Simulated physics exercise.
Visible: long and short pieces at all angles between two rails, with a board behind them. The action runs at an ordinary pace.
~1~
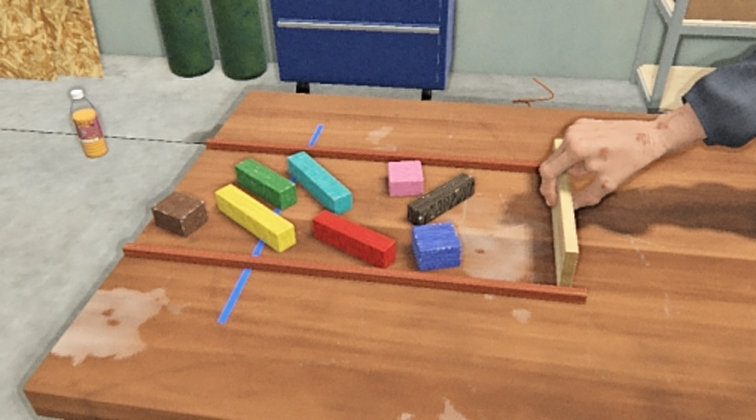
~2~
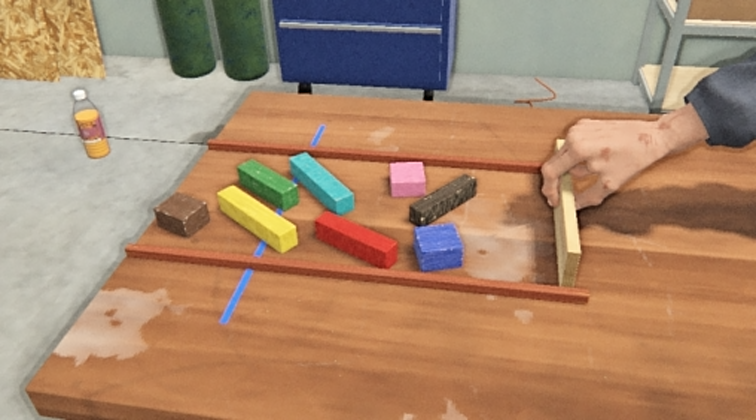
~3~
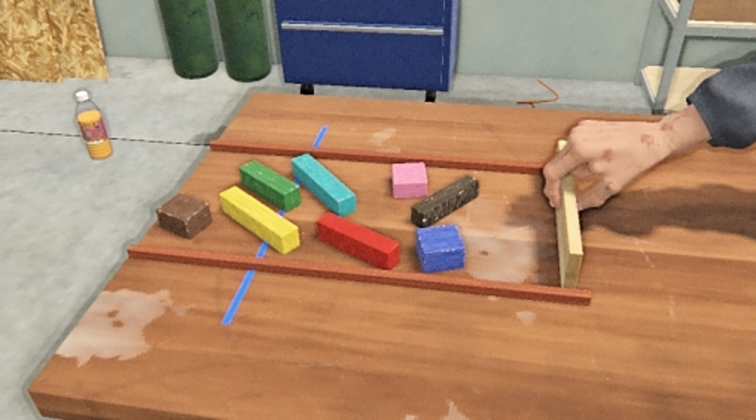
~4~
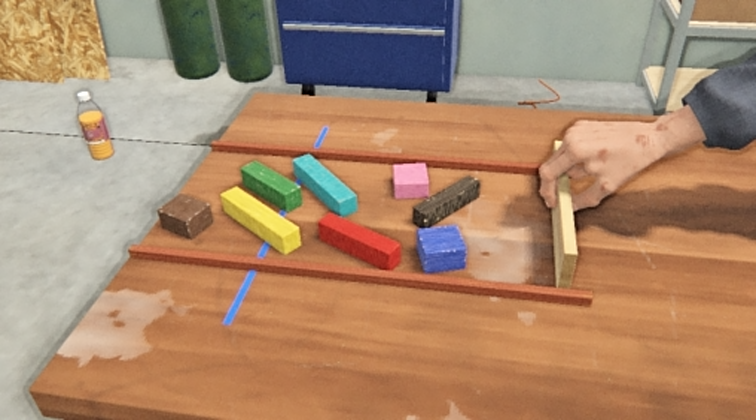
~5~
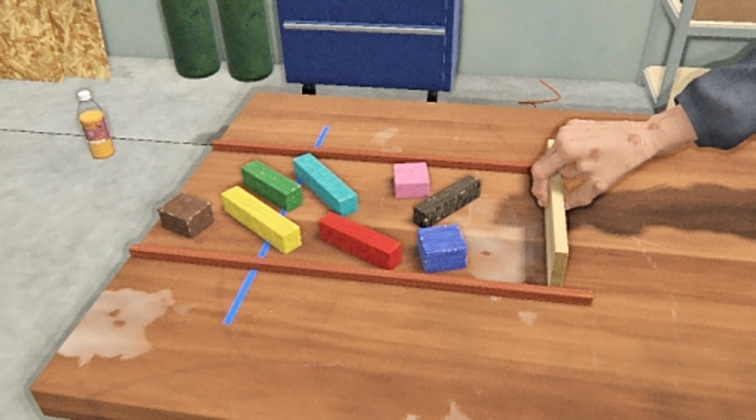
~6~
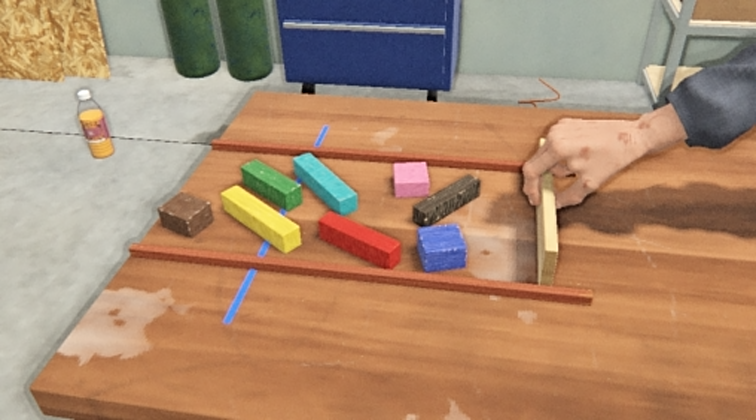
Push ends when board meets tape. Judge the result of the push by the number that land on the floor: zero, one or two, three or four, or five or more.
The number that land on the floor is zero.
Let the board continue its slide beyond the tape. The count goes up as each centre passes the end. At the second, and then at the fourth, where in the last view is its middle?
Pixels, in order: Around (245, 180), around (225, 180).
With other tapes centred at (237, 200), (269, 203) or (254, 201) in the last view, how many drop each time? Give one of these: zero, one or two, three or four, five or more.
The three counts come out as just one or two, 1 or 2 and 1 or 2.
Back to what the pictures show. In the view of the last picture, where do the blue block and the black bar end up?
Near (253, 221) and (282, 190).
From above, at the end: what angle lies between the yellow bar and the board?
Roughly 25 degrees.
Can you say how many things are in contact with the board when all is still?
3.
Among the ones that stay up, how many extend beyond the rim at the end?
I get 1.
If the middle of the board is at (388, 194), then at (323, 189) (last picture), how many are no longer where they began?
Moved so far: 4, then 7.
Soon after, none off yet; brown block at rest near (186, 215); green bar at rest near (271, 185); yellow bar at rest near (260, 218).
Then, none off yet; brown block at rest near (186, 215); green bar at rest near (271, 185); yellow bar moving near (250, 221).
At rest, the number that fall off is zero.
